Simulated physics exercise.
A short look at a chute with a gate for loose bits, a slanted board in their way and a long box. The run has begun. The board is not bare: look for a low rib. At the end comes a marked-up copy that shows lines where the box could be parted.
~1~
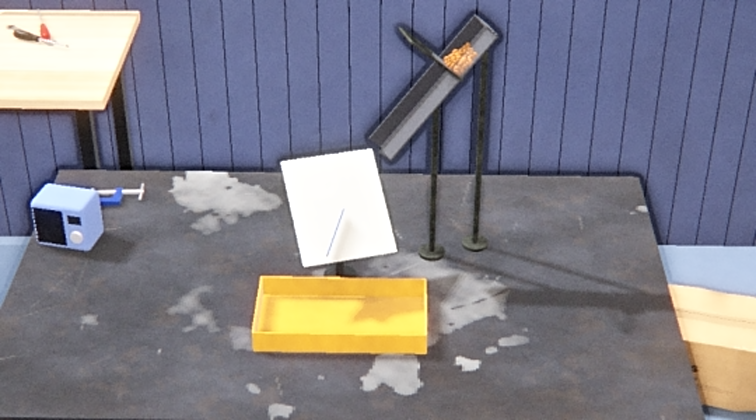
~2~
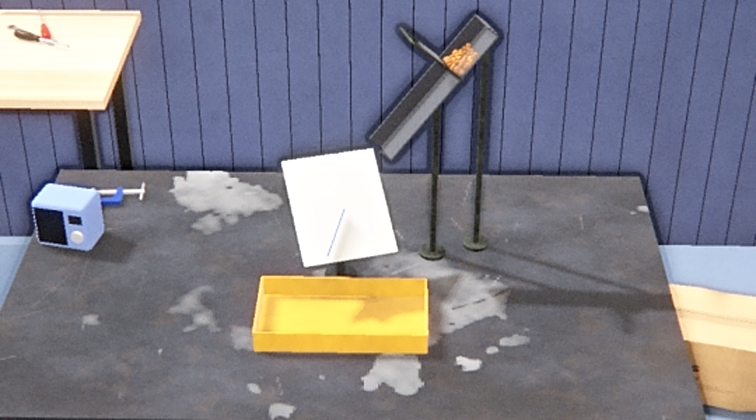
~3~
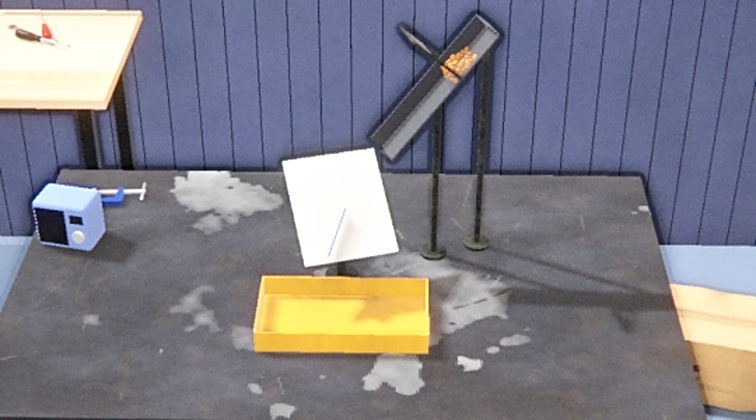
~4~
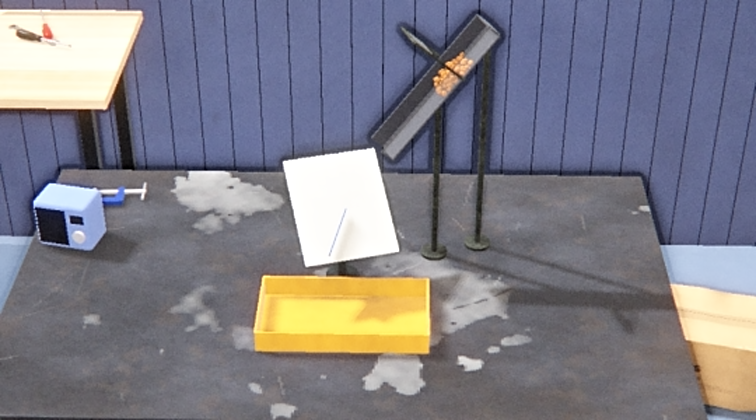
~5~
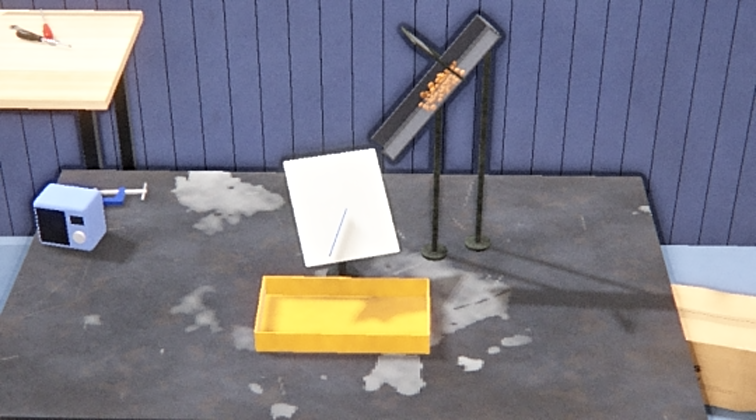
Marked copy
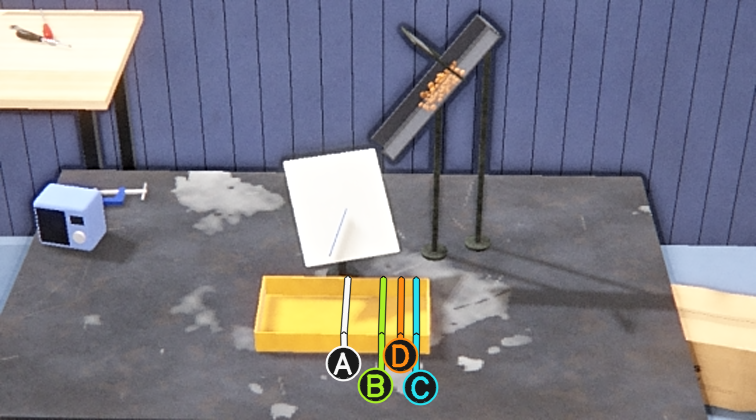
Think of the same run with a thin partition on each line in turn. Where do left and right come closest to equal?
A beats the others.
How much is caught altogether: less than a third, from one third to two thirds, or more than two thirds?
It is more than two thirds.
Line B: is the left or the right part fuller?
More lands on the left.
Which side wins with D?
More lands on the left.
On the marked copy, line A crosses the front rim at (343, 334); line B crosses the front rim at (381, 334); line C crosses the front rim at (416, 335); line D crosses the front rim at (400, 334).
For line A, of what is caught, about half on the left of the divider, about half on the right.
For line B, of what is caught, nearly all on the left of the divider, a small part on the right.
For line C, of what is caught, all on the left of the divider, none on the right.
For line D, of what is caught, all on the left of the divider, none on the right.
